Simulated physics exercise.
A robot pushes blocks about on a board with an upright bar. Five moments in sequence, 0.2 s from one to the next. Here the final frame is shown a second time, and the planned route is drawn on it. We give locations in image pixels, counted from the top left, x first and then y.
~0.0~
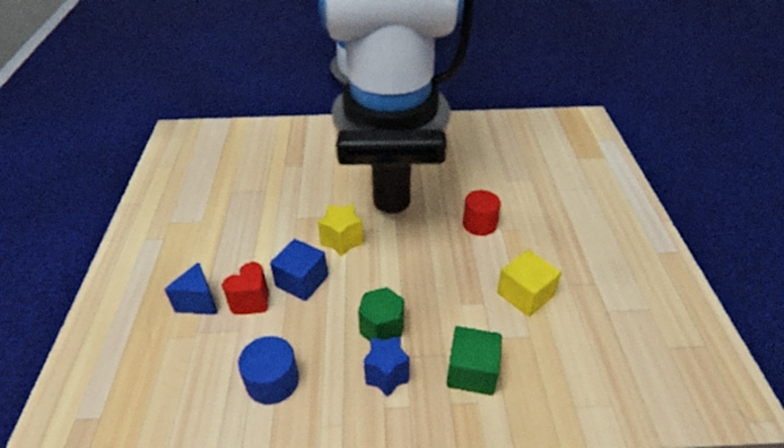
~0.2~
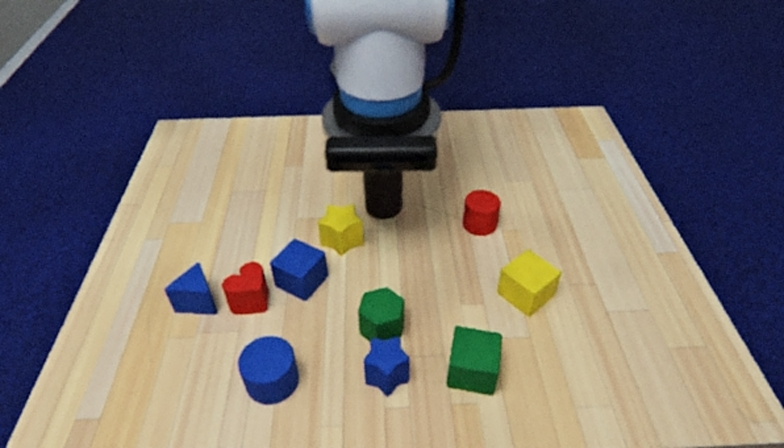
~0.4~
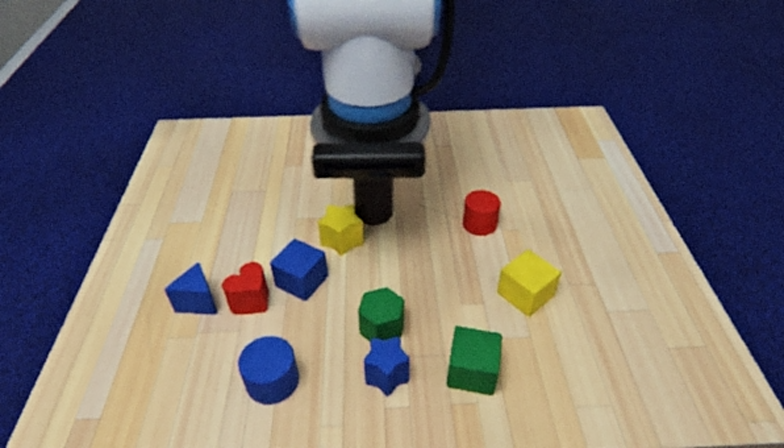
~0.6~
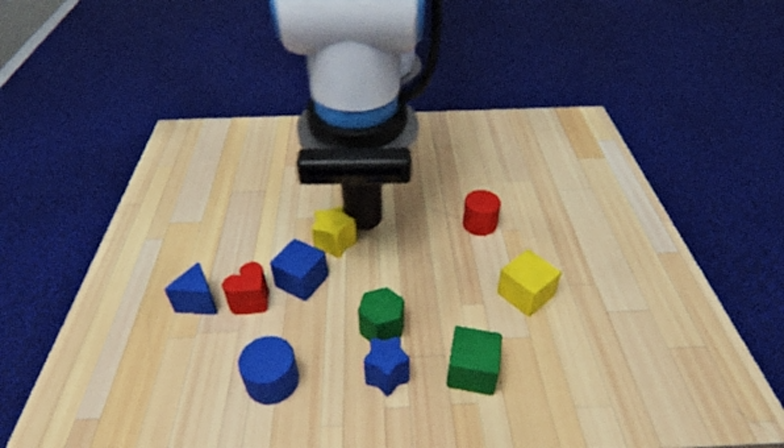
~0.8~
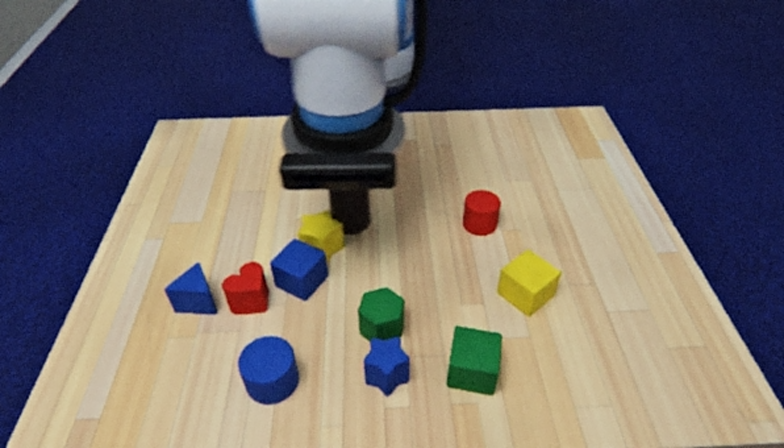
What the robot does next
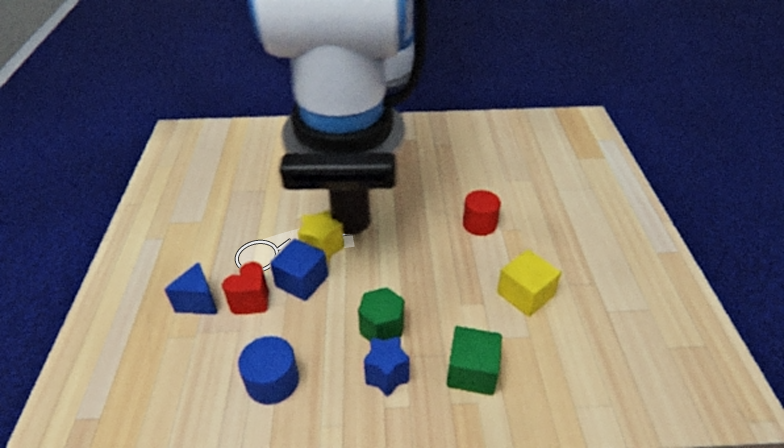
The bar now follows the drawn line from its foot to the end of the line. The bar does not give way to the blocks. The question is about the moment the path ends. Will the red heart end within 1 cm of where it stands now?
No, that is not what happens.
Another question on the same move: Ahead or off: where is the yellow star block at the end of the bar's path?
My guess is it keeps its place ahead of the bar.
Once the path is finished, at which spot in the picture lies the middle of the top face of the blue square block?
Around pixel (282, 271).
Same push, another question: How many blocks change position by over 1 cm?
It will shift three or more blocks.
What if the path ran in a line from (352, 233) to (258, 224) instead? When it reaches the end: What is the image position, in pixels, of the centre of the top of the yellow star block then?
It sits at (282, 229).
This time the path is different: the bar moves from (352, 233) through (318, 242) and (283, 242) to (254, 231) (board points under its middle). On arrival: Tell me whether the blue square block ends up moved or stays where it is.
That block slides.
The drawn path runs from (352, 233) by way of (304, 241) to (257, 256).
On the path given first. Halfway along, bar at (302, 230); blue square block at (284, 267), turned 35° anticlockwise; yellow star block at (270, 238), turned 25° anticlockwise.
At the end, bar at (254, 245); blue triangle not moved; red heart at (234, 289), turned 20° anticlockwise; blue square block at (282, 271), turned 50° anticlockwise; yellow star block at (226, 259), turned 35° anticlockwise.
